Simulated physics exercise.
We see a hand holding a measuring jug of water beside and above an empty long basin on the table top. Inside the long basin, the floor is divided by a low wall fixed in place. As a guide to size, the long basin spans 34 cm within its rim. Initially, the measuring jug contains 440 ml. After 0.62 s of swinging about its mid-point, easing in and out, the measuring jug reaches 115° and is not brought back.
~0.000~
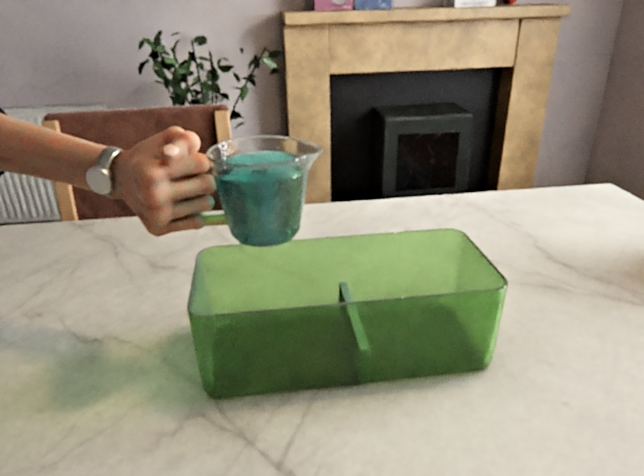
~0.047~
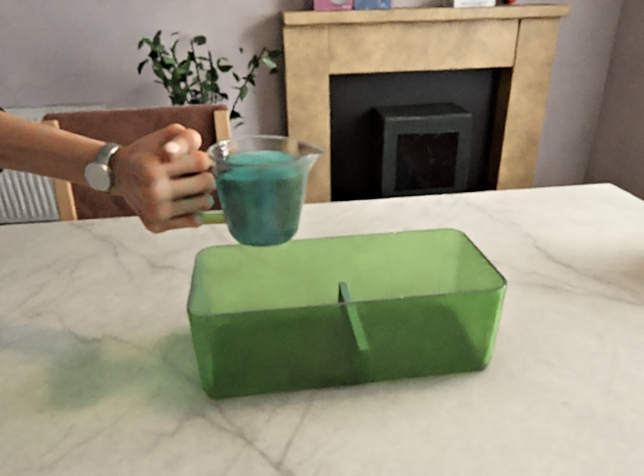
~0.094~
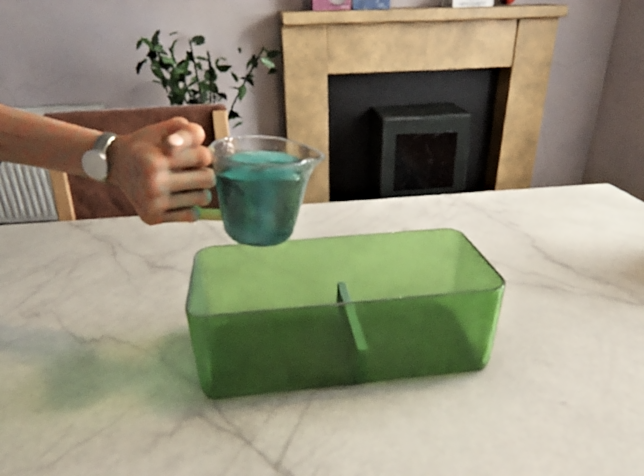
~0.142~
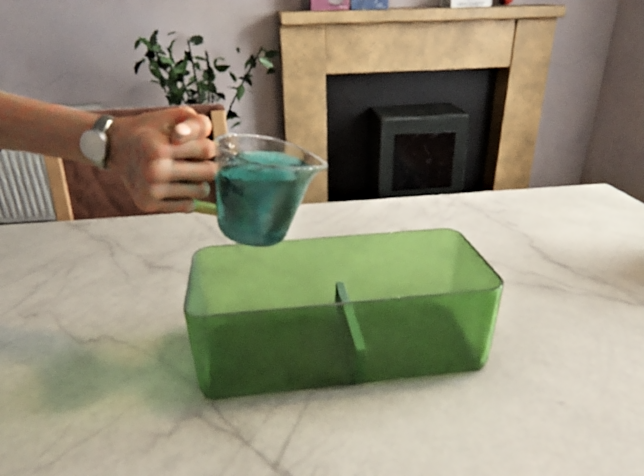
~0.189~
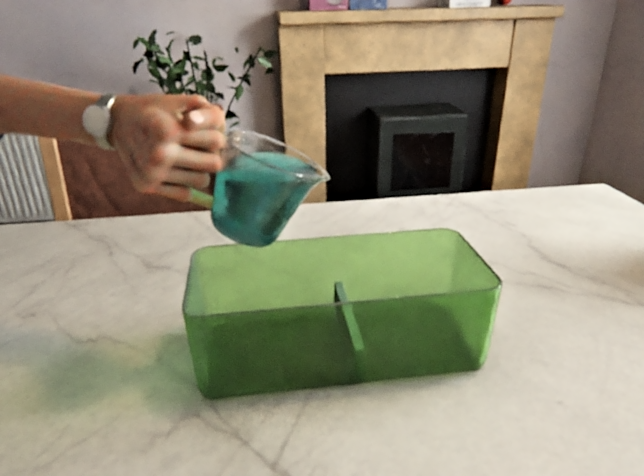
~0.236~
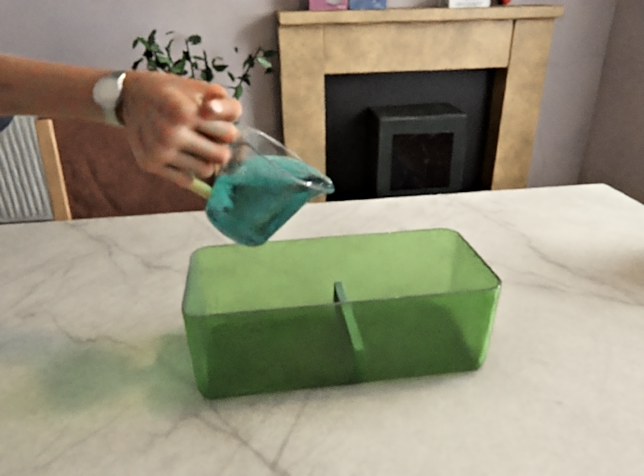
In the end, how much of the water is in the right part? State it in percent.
Roughly 48 percent is in the right part.
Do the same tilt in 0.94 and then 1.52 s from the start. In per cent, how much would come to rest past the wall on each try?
I'd say 65 percent on the first go, 75 percent on the next.
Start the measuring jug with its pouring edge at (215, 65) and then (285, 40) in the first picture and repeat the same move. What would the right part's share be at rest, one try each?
5 per cent first, 35 per cent second.
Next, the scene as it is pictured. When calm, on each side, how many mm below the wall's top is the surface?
Noted: Left near 38 mm, right near 36 mm.
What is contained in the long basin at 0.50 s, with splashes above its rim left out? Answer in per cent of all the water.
About 50%.
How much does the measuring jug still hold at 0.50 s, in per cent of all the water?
Some 30 % of it is still there.
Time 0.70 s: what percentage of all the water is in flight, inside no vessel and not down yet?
Around 2 per cent of the liquid is in flight.
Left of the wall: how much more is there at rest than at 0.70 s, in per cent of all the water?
Near 2 percent, give or take.
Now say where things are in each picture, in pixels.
In the first picture, it leans 0°; its right rim is at (323, 148); the water meets the walls at (214, 165) and (307, 159); the long basin's rim runs from (194, 280) to (483, 256); the wall's top is at (353, 313).
In the second picture, it leans 2°; its right rim is at (324, 150); the water meets the walls at (214, 164) and (307, 160).
In the third picture, it leans 6°; its right rim is at (326, 155); the water meets the walls at (216, 162) and (308, 162).
In the fourth picture, it leans 14°; its right rim is at (328, 164); the water meets the walls at (218, 162) and (312, 165).
In the fifth picture, it leans 24°; its right rim is at (330, 176); the water meets the walls at (221, 166) and (319, 168).
In the sixth picture, it leans 36°; its right rim is at (331, 190); the water meets the walls at (219, 175) and (317, 176); 3 per cent is over the edge.
After 0.50 s the tilt is 105° and 30 per cent is still to pour, 13 is left of the wall and 37 right of it.
After 0.70 s the tilt is 115° and 1 per cent is still to pour, 50 is left of the wall and 47 right of it.
After 0.90 s the tilt is 115° and 0 per cent is still to pour, 52 is left of the wall and 47 right of it.
After 1.12 s the tilt is 115° and 0 per cent is still to pour, 52 is left of the wall and 48 right of it.
In the end 52 per cent lies left of the wall, 48 right of it and 1 outside.
